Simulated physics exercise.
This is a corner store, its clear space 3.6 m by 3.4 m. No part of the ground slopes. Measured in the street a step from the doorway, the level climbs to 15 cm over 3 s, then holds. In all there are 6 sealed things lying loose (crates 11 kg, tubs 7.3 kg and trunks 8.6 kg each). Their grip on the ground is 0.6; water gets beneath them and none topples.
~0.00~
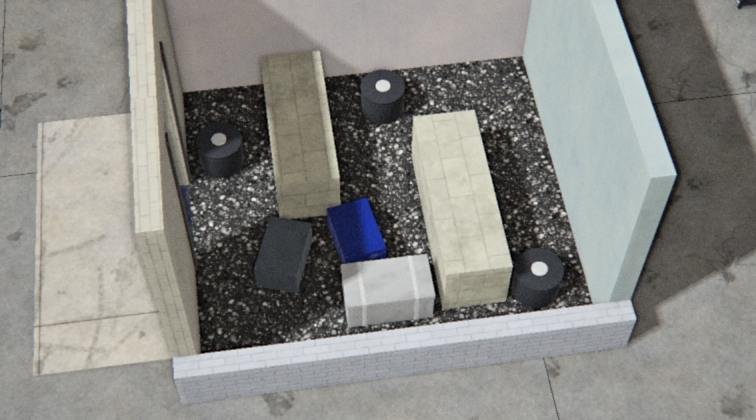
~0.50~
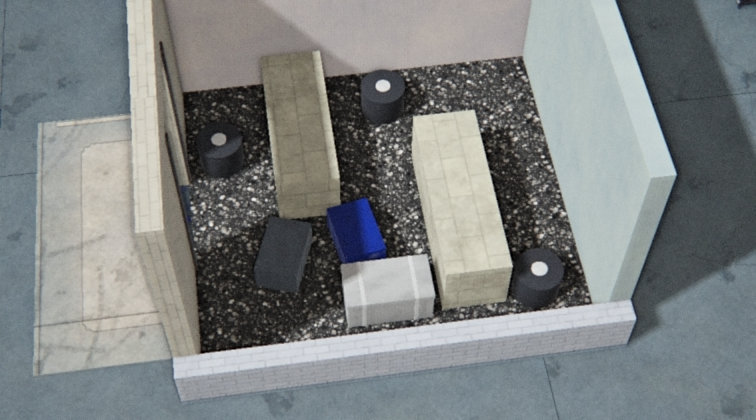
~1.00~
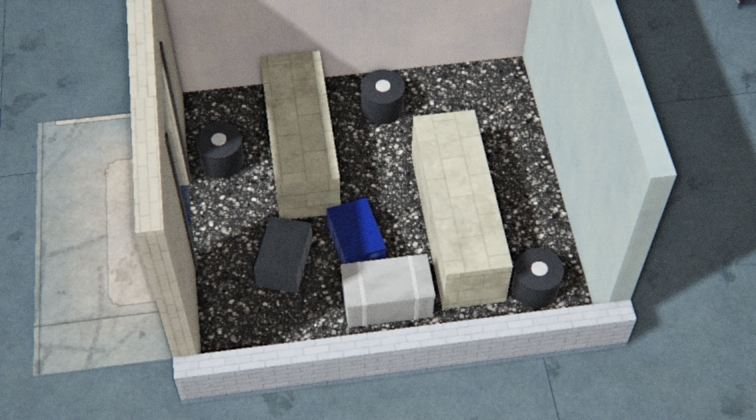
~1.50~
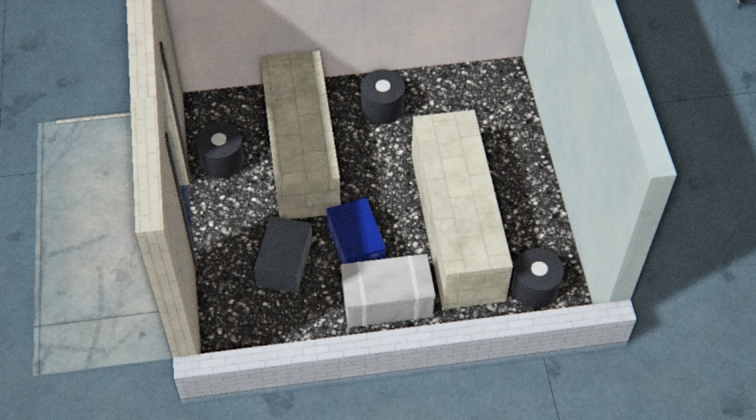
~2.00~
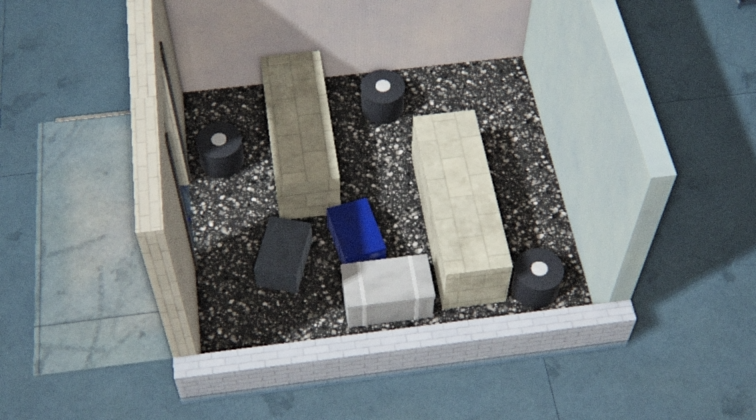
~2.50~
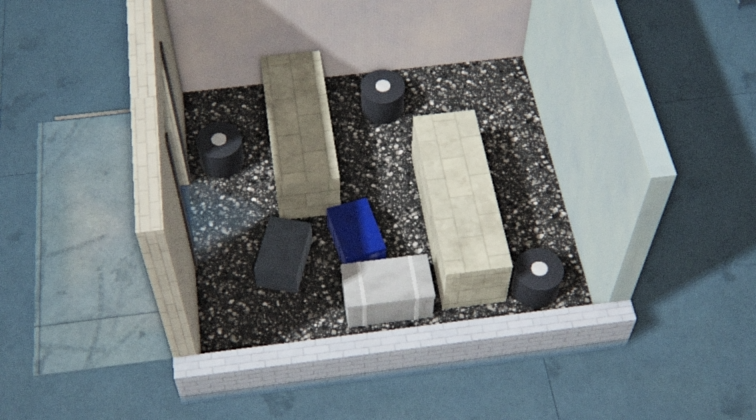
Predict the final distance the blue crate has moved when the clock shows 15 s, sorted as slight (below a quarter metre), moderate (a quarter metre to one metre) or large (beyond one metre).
Movement: Major.
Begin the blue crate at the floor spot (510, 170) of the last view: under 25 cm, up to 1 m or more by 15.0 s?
In that run it hardly drifts.
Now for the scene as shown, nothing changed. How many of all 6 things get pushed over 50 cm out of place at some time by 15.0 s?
Tally: 4.
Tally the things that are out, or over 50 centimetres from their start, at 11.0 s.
I get 2.
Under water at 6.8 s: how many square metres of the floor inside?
At that time the wet patch spans about 7.5 m2.
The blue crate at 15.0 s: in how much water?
Depth: About 10 cm.
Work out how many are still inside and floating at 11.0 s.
Total: 4.
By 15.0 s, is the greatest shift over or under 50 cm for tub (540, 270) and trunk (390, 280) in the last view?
Well, one by one it's lower, then lower.
After 3.5 s the blue crate is near (356, 228), 0.0 m from its start, aground; 0 afloat.
After 6.8 s the blue crate is near (409, 223), 0.5 m from its start, aground; 3 afloat.
After 11.0 s the blue crate is near (375, 117), 1.3 m from its start, afloat; 4 afloat.
After 15.0 s the blue crate is near (488, 58), 2.5 m from its start, afloat; 6 afloat.
